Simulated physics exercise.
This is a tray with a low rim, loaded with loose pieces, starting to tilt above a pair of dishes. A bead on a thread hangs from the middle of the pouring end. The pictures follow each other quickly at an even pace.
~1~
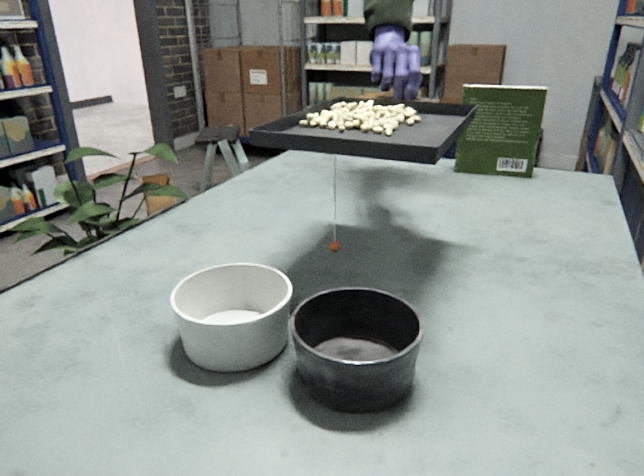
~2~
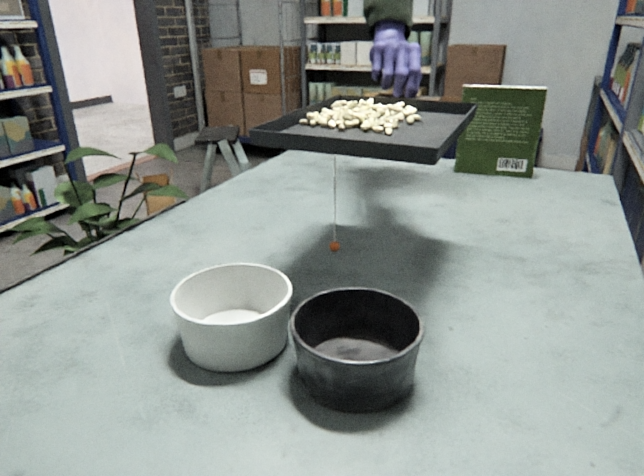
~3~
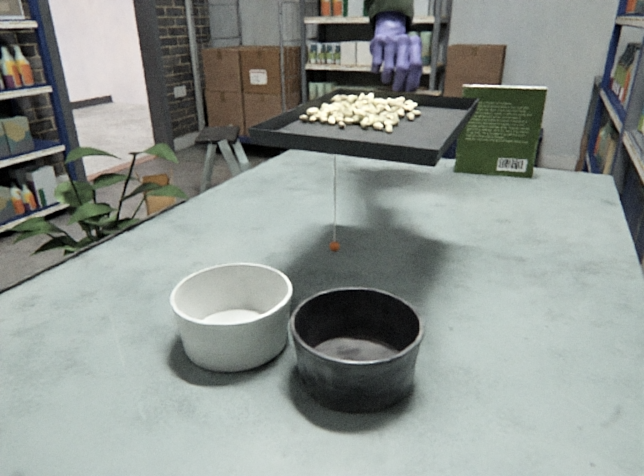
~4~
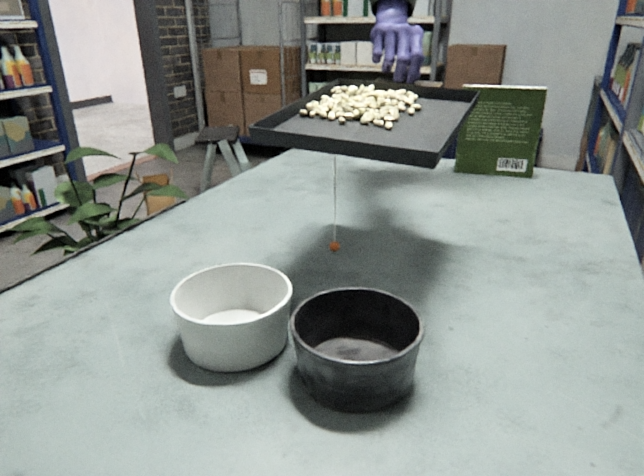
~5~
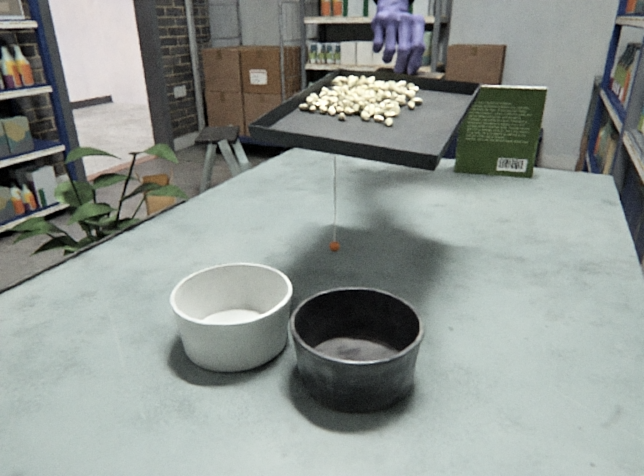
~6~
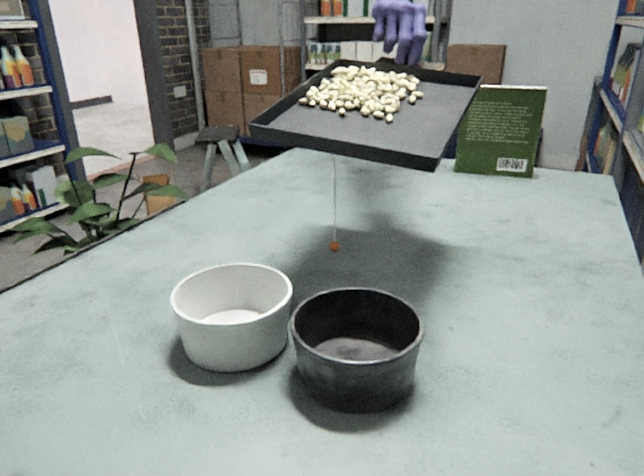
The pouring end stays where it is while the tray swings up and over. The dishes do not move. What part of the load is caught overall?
Caught overall: Less than half.
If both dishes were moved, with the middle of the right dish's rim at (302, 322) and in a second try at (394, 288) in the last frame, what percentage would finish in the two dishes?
About 0 and 90 per cent.
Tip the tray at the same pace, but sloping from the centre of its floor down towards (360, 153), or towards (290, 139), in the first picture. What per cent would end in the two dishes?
About 40 and 0 per cent.
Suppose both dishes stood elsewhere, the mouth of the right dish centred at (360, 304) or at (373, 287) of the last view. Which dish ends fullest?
One: The right dish. Two: The right one.
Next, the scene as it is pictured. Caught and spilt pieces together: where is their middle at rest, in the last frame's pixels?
Close to (398, 333).
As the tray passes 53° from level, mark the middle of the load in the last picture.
Near (383, 135).
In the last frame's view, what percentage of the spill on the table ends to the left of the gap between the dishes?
Near 0 %.
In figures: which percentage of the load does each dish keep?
About: Left dish 0, right dish 10 per cent.
Soon after the last picture, tray tipped steeply; nearly all on the tray; a stray few in the right dish; a stray few in the air.
A little later, tray tipped right over; most on the tray; a small part in the right dish; a small part outside both; a stray few in the air.
Later still, tray tipped past a quarter turn; a small part in the right dish; a stray few in the left dish; most outside both.
At rest, tray tipped past a quarter turn; a small part in the right dish; a stray few in the left dish; most outside both.
